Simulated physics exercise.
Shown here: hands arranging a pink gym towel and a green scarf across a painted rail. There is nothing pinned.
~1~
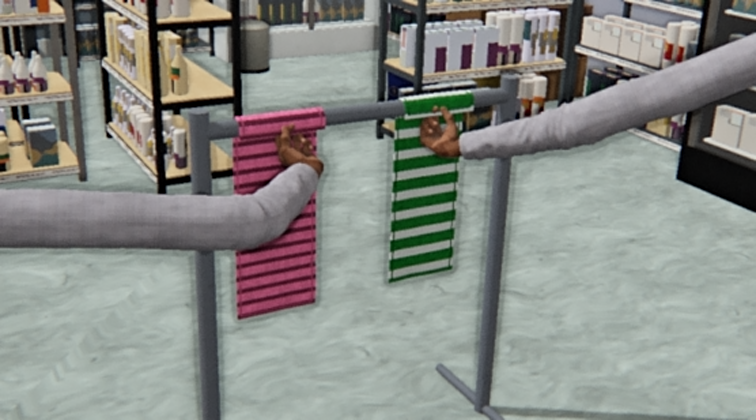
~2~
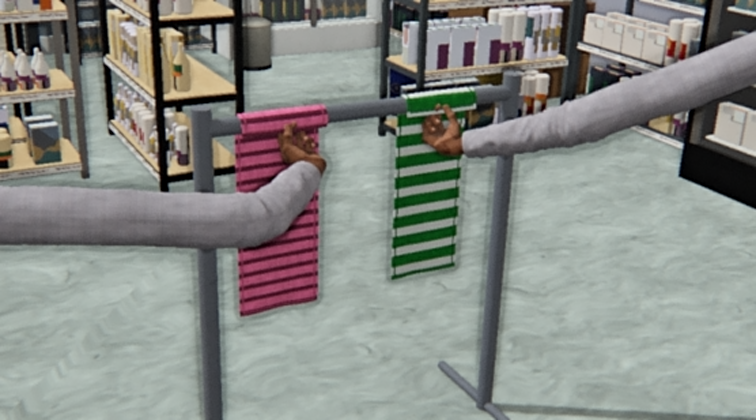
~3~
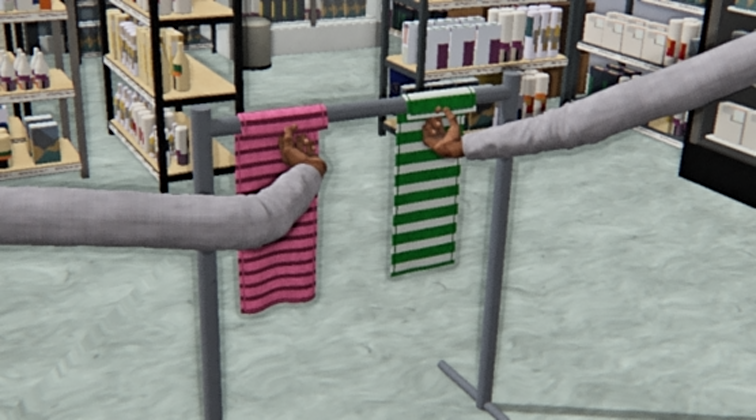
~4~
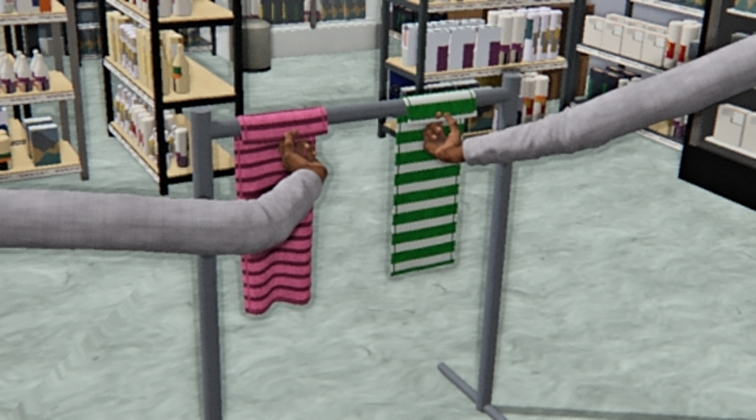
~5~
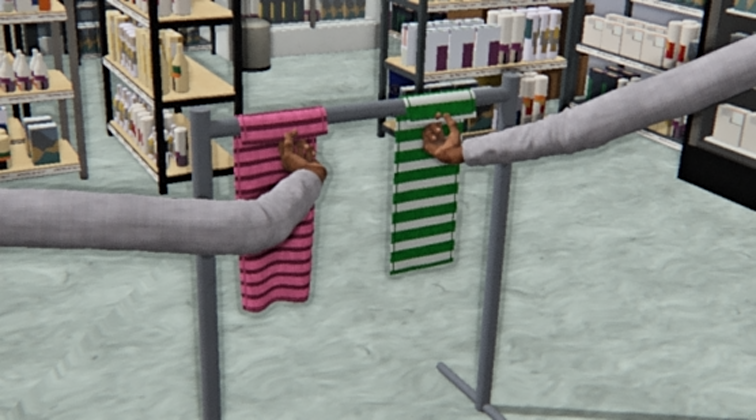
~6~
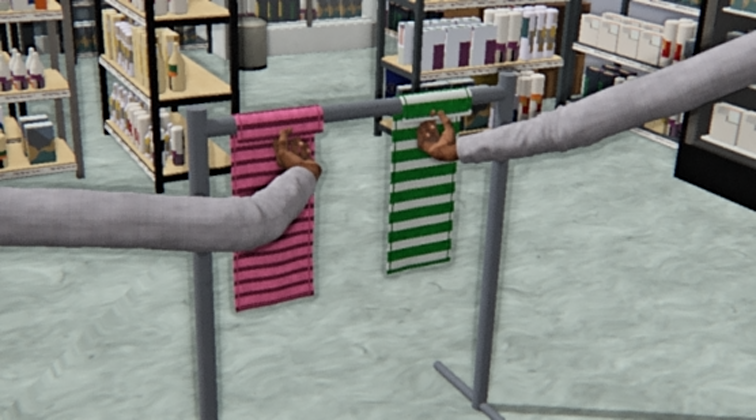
To begin with, two gray-sleeved arms reach toward a pink striped gym towel on the left and a green-and-white striped scarf on the right, both draped over a gray rail. The towel's lower part then ripples slightly and flattens again, while the hands and scarf barely shift.
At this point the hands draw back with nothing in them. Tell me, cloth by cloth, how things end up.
In order: The pink gym towel most likely comes down. The green scarf most likely comes down.
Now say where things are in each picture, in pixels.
The first frame shows gym towel front hem (304, 126), back hem (296, 302); scarf front hem (423, 112), back hem (405, 275).
The second frame shows gym towel front hem (306, 124); scarf front hem (425, 110).
The third frame shows gym towel front hem (307, 127); scarf front hem (425, 112).
The fourth frame shows gym towel front hem (307, 132); scarf front hem (426, 117).
The fifth frame shows gym towel front hem (307, 132); scarf front hem (425, 118).
The sixth frame shows gym towel front hem (302, 129), back hem (294, 295), front far shorter than the back; scarf front hem (420, 116), back hem (403, 267), front far shorter than the back.
Then, 0.32 s later than the last view, gym towel clear of the rail and dropping near (274, 250); scarf clear of the rail and dropping near (422, 212).
Then, 0.54 s later than the last view, gym towel clear of the rail and dropping; scarf clear of the rail and dropping near (412, 365).
Then, 0.76 s later than the last view, gym towel in a heap on the floor; scarf in a heap on the floor.
Finally, gym towel in a heap on the floor; scarf in a heap on the floor. The pink gym towel is pulled off by its long side and the green scarf slides off.
